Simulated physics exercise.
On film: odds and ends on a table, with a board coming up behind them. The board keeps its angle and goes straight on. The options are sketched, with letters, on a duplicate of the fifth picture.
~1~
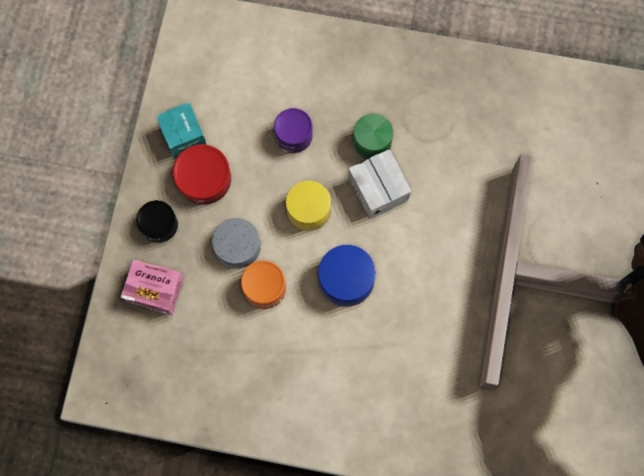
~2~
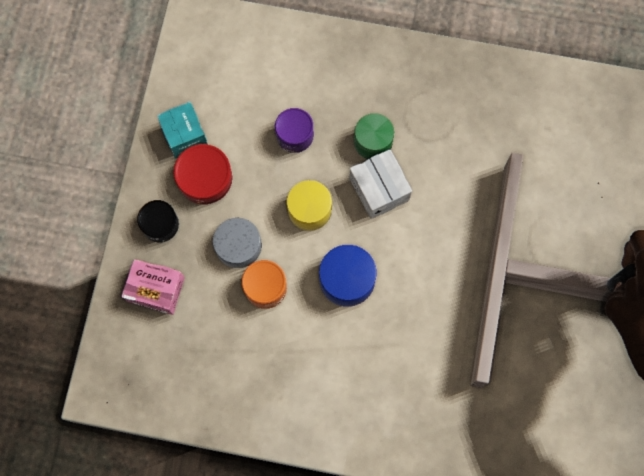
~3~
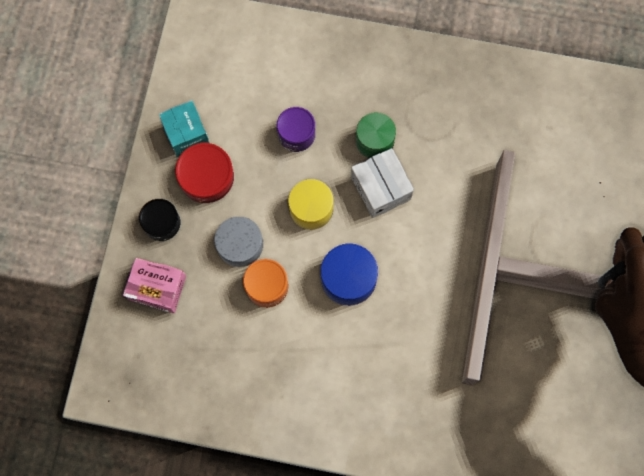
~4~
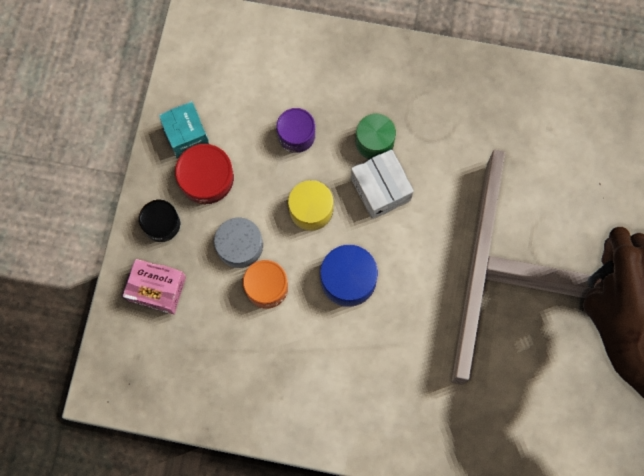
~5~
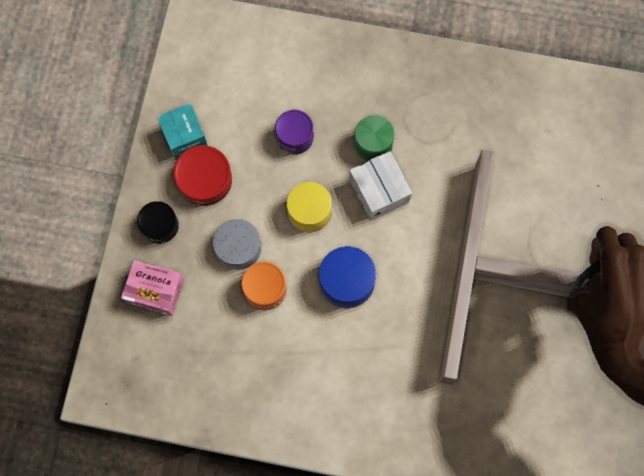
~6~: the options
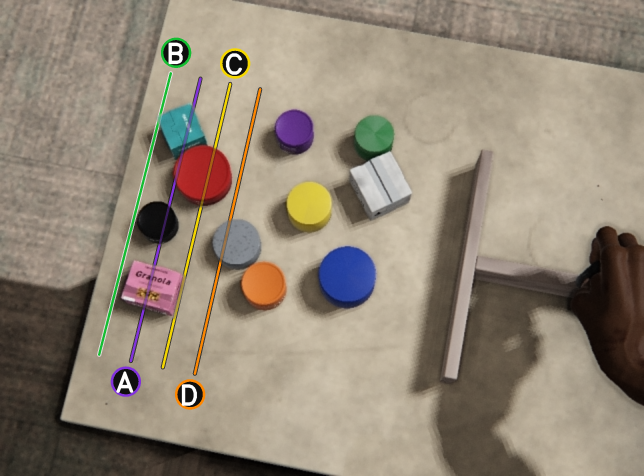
The video shows colourful round containers, a pink box, a teal box and a white box resting on a table while a hand slides a long-handled board slowly leftward a short distance, leaving the objects where they are.
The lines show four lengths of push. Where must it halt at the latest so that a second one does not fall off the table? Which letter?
Up to line C.
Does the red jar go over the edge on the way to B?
Yes.
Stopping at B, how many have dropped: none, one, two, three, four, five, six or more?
In all, six or more.
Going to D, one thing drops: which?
The black tub goes over.
On the marked copy, A at (167, 215); B at (136, 209); C at (198, 220); D at (229, 226).
Following C. Soon after the start, board (370, 242); green tin (365, 128); white box (347, 173).
Later, board (271, 223); black tub (150, 220); grey pot (192, 226).
In the end, board (198, 209); black tub over the edge; grey pot (121, 218); one fallen.
As for the rest, A drops five; B drops nine; D is within the limit but short.
